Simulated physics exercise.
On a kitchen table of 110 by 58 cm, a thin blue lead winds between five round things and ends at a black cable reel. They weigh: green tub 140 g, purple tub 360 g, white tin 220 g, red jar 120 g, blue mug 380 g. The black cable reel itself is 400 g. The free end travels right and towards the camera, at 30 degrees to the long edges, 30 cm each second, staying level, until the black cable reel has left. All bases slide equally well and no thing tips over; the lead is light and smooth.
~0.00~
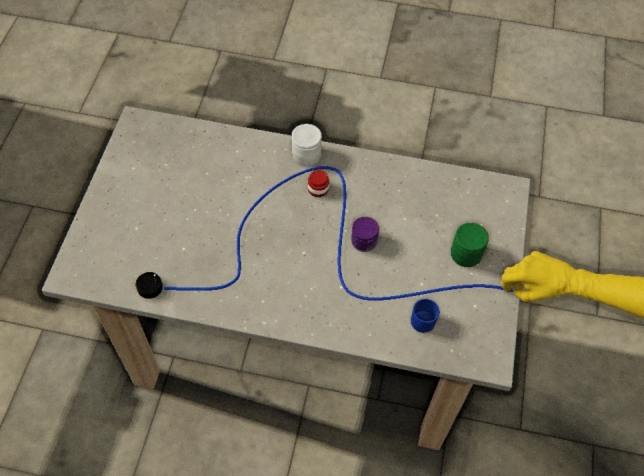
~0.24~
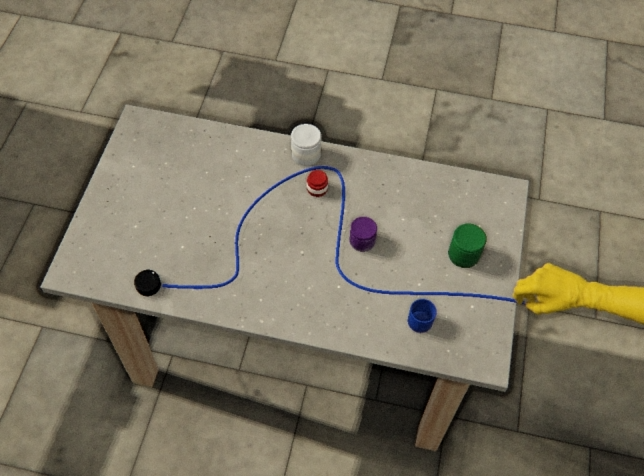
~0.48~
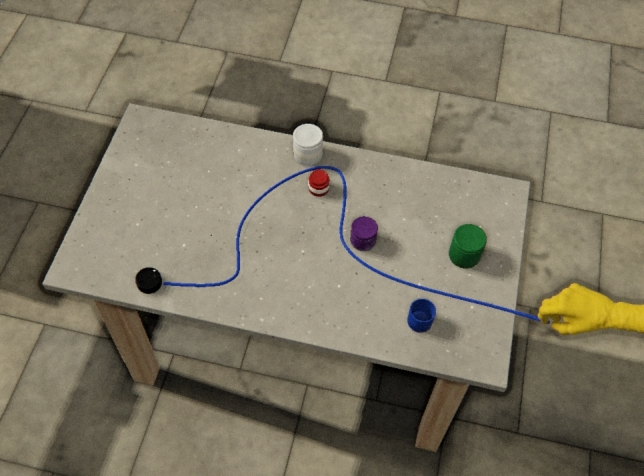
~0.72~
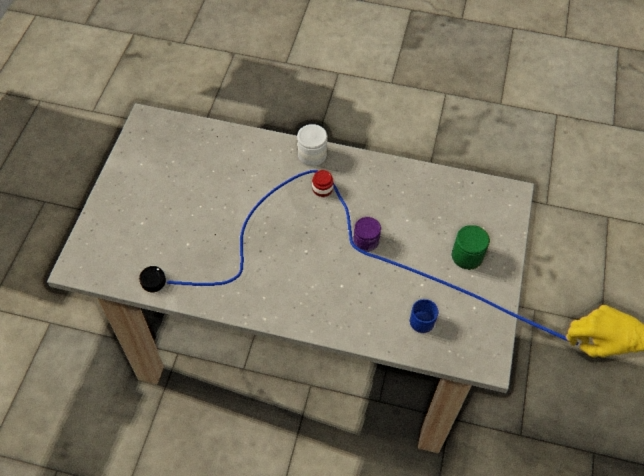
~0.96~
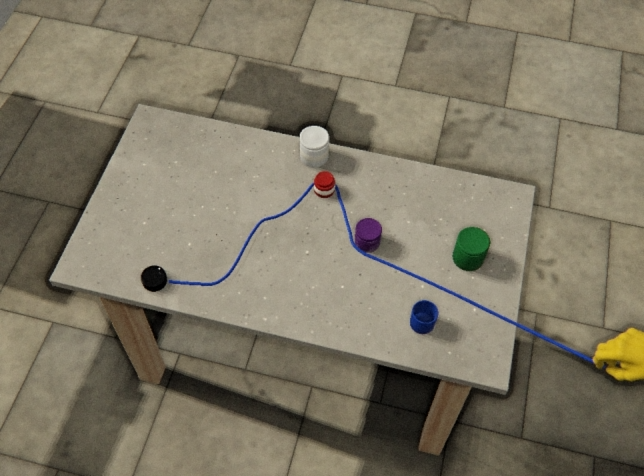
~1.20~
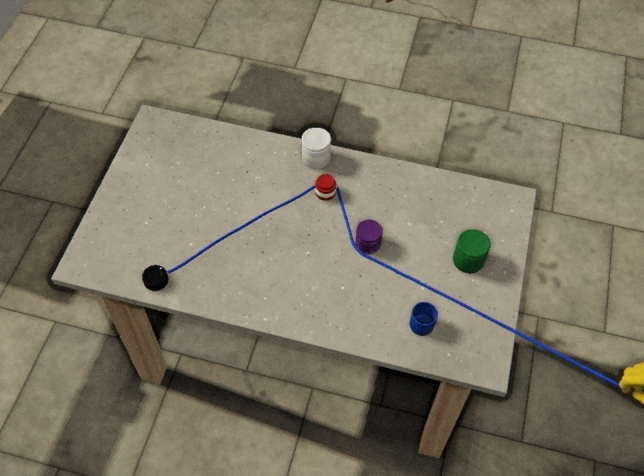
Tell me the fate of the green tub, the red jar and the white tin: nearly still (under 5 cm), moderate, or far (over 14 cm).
In order: The green tub stays in the low band; the red jar travels a long way; the white tin hardly moves.
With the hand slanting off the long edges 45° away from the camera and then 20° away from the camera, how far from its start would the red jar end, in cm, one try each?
In turn about 30 cm, 34 cm.
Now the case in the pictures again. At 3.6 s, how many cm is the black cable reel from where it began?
Some 40 cm.
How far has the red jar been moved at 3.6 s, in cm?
About 40 cm.
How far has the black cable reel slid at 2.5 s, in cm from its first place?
About 8 cm.
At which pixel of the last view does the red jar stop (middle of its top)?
Around (312, 325).
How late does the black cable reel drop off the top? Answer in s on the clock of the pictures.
At about 5.2 s.
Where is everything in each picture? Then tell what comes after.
In the first picture, cable reel (148, 283); green tub (472, 236); red jar (319, 177); white tin (307, 135); lead through (393, 298) (343, 216) (275, 188) (237, 278); 0 cm pulled.
In the second picture, lead through (345, 278) (274, 187); 4 cm pulled.
In the third picture, lead through (372, 269) (276, 186); 11 cm pulled.
In the fourth picture, lead through (406, 268) (280, 186); 19 cm pulled.
In the fifth picture, lead through (431, 283) (306, 193); 26 cm pulled.
In the sixth picture, cable reel (154, 275); green tub (474, 242); red jar (326, 181); white tin (316, 138); lead through (512, 330) (389, 267) (325, 182) (230, 234); 33 cm pulled.
After 2.5 s the black cable reel has slid 7 cm; shifted so far, red jar 41 cm.
After 3.6 s the black cable reel has slid 40 cm; shifted so far, red jar 41 cm.
After 4.7 s the black cable reel has slid 72 cm; shifted so far, red jar 41 cm, blue mug 3 cm.
After 5.6 s the black cable reel is off the top; shifted so far, red jar 41 cm at (312, 325), blue mug 3 cm, green tub 0 cm at (474, 242), white tin 0 cm at (316, 138).
